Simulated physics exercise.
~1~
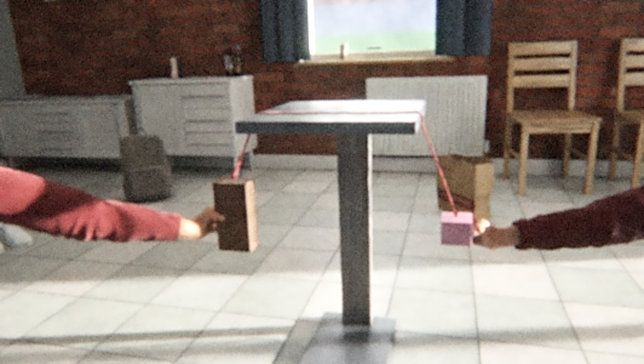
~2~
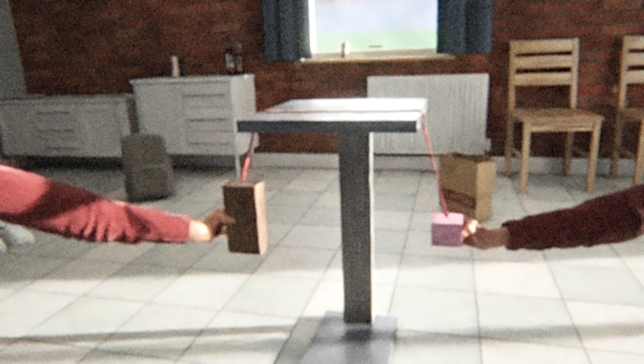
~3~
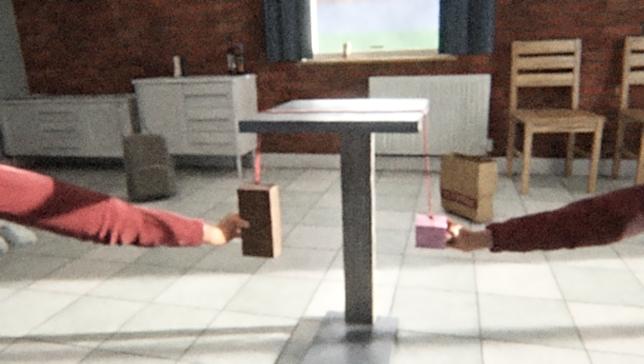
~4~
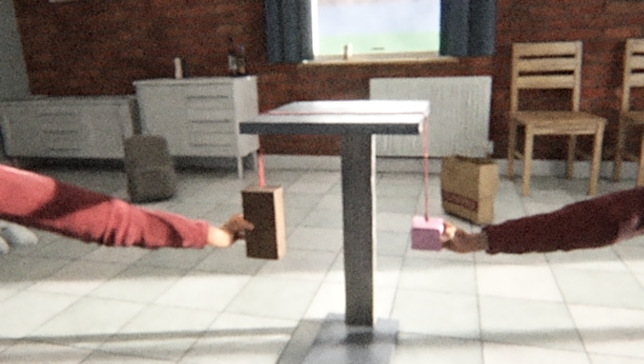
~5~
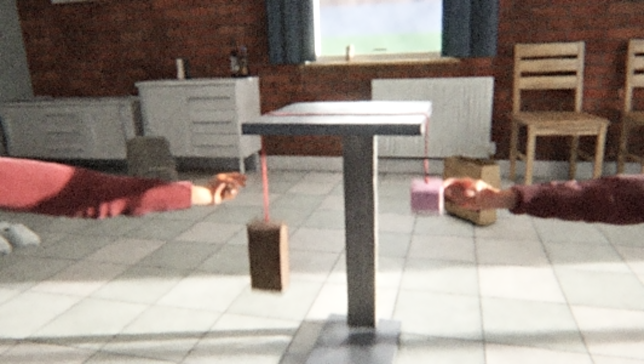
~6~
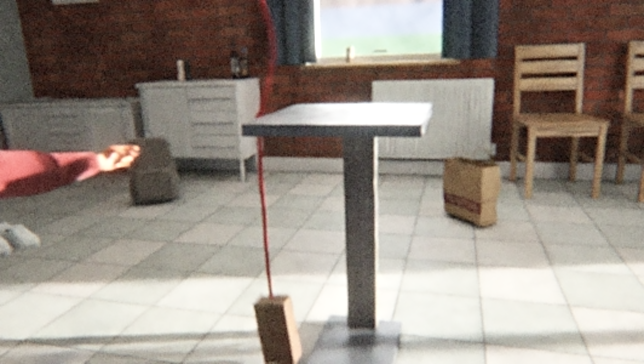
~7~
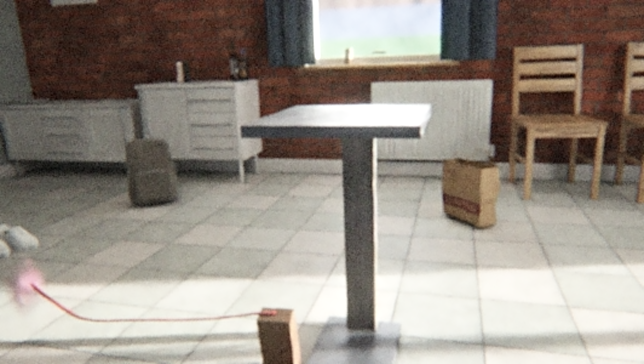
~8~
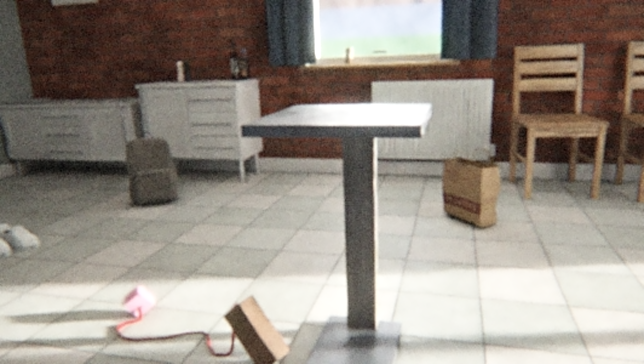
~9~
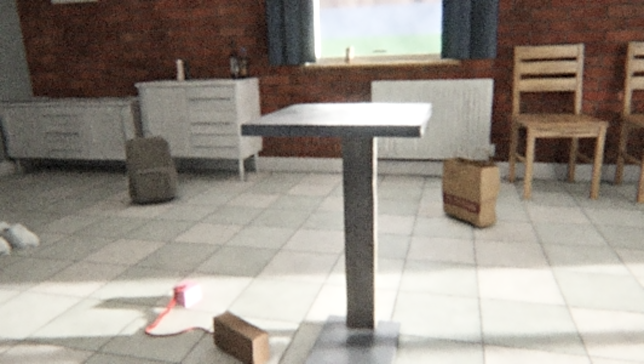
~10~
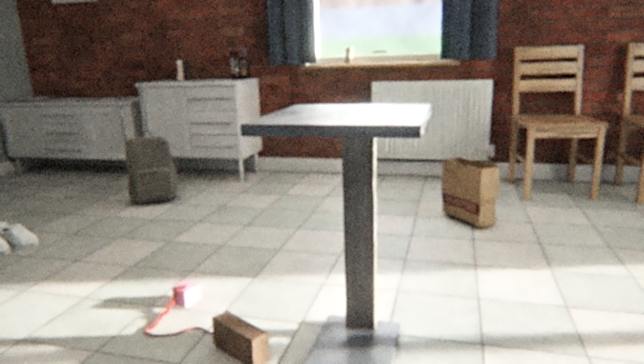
In a brick-walled room, hands release a brown brick and pink block ribboned across a stand, both falling left onto the floor.
